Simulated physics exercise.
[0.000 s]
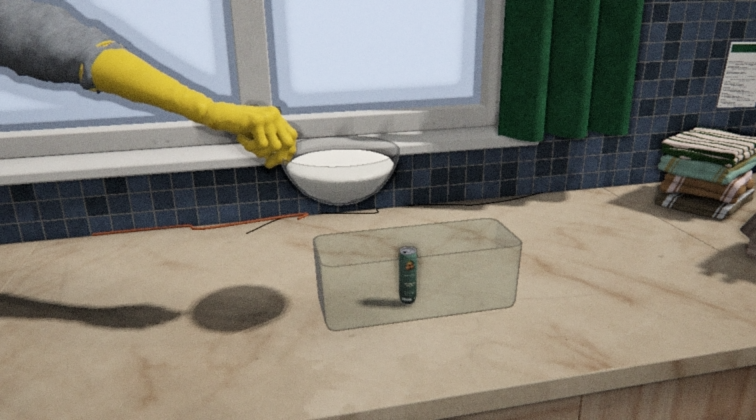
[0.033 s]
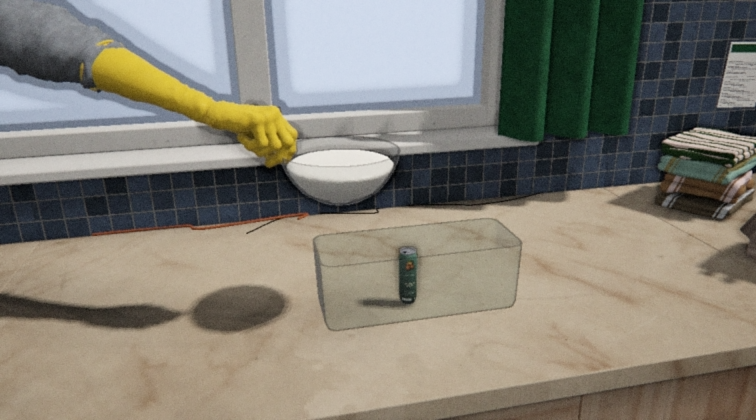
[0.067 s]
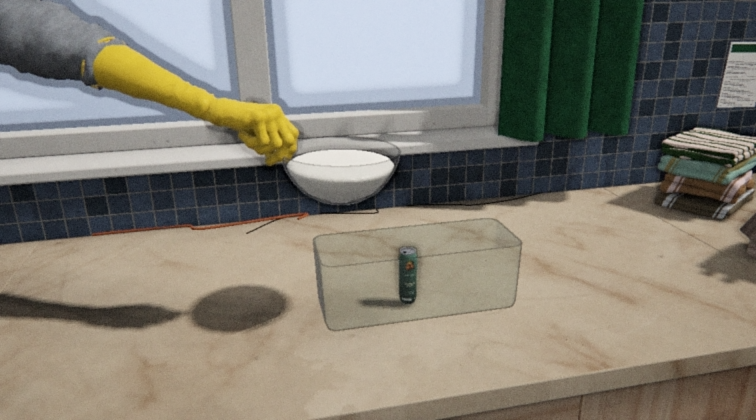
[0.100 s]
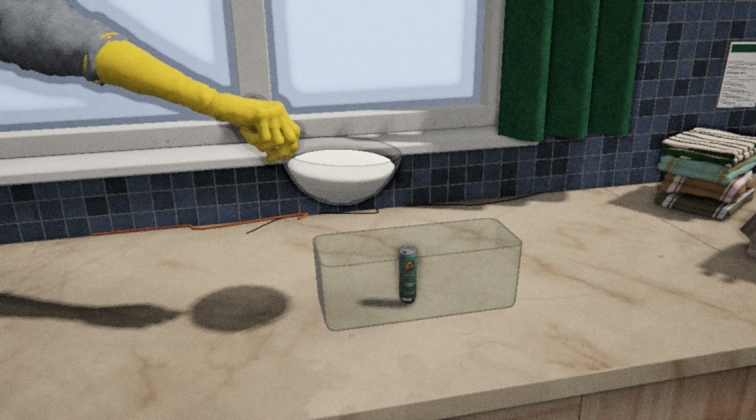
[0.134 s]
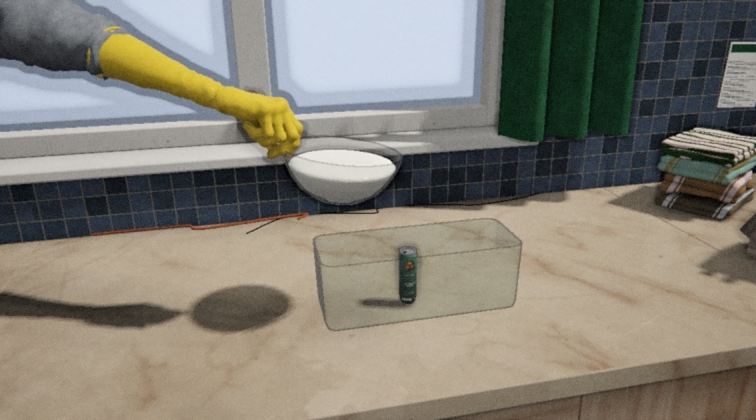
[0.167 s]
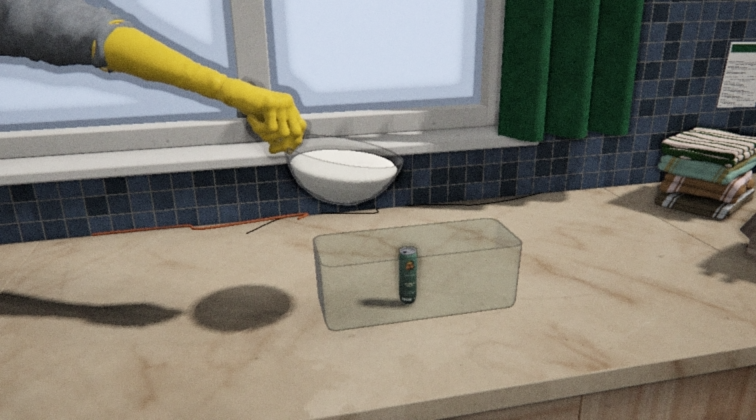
A yellow-gloved hand held a round bowl of milk above a counter and slowly tilted it slightly to the right, while a clear oblong basin and a small dark tin stayed still below.
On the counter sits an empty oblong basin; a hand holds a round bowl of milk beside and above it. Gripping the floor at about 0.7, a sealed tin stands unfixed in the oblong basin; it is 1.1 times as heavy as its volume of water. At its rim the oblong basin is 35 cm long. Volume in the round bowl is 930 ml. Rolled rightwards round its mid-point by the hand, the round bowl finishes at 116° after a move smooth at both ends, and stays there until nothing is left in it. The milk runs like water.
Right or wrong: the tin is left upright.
Right.
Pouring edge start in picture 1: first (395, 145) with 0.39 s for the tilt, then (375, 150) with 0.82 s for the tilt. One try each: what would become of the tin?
The tin overturns the first time and overturns the second time.
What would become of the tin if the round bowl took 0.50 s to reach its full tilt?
The tin tips over.
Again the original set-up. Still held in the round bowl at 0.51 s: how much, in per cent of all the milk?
Portion remaining: Approx. 26 per cent.
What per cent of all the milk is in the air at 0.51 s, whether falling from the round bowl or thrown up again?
Roughly 52 %.
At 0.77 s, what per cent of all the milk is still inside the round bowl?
0 %.
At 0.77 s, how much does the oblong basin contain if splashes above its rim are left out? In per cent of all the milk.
Some 88 per cent.
After 0.51 s the tilt is 80° and 26 per cent is still to pour; the tin stands where it began.
After 0.77 s the tilt is 115° and 0 per cent is still to pour; the tin stands where it began.
After 1.03 s the tilt is 116° and 0 per cent is still to pour; the tin stands where it began.
After 1.32 s the tilt is 116° and 0 per cent is still to pour; the tin stands where it began.
In the end the tin stands where it began.
